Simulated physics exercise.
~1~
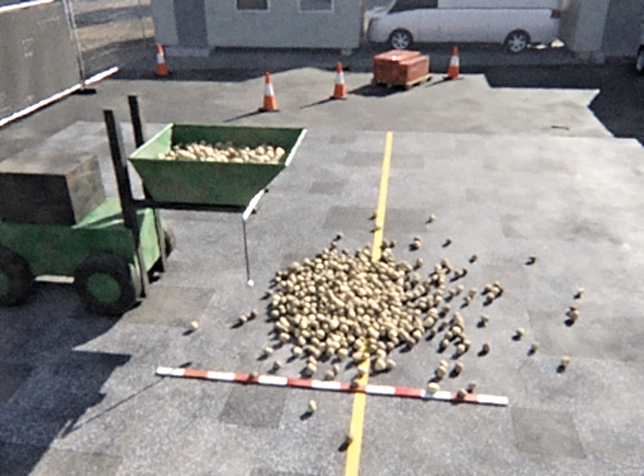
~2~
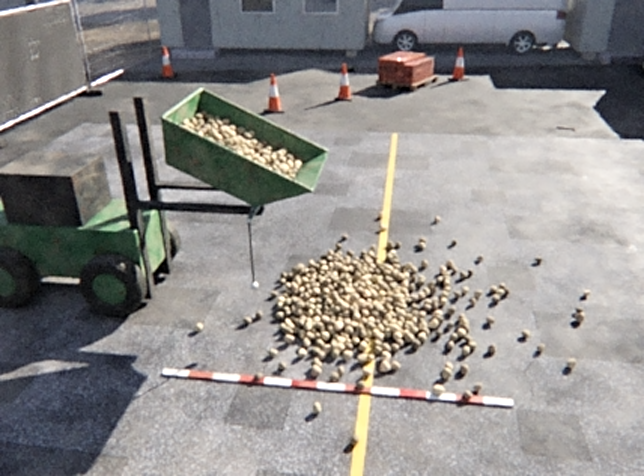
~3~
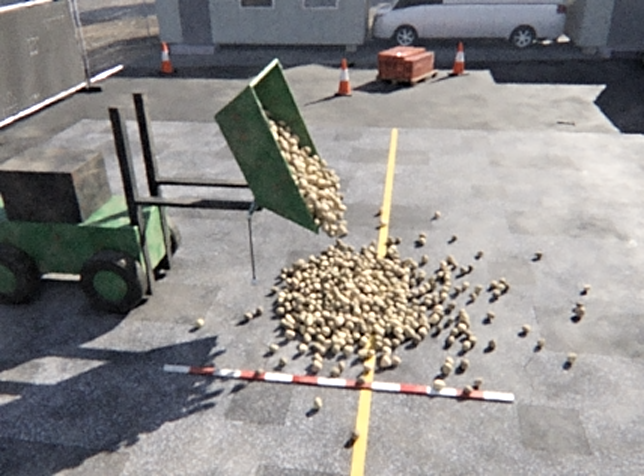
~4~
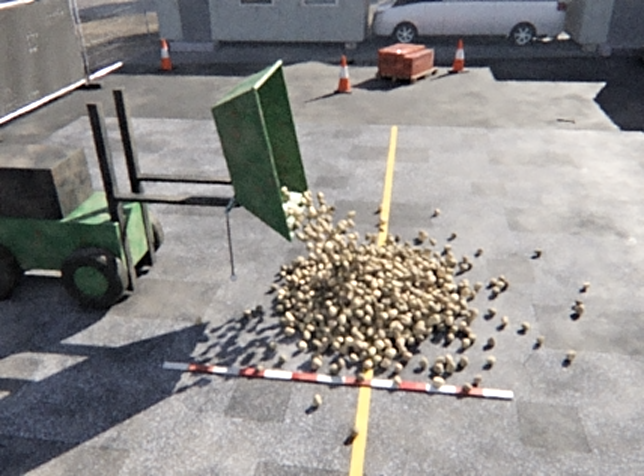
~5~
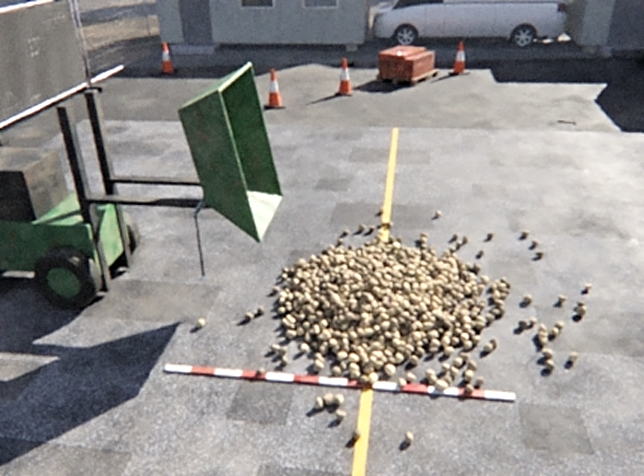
A green forklift tipped its raised skip steeply to the right and poured a load of round, pale stones onto the loose pile below, then backed away left with the skip empty, leaving a bigger heap spread across the yellow line.
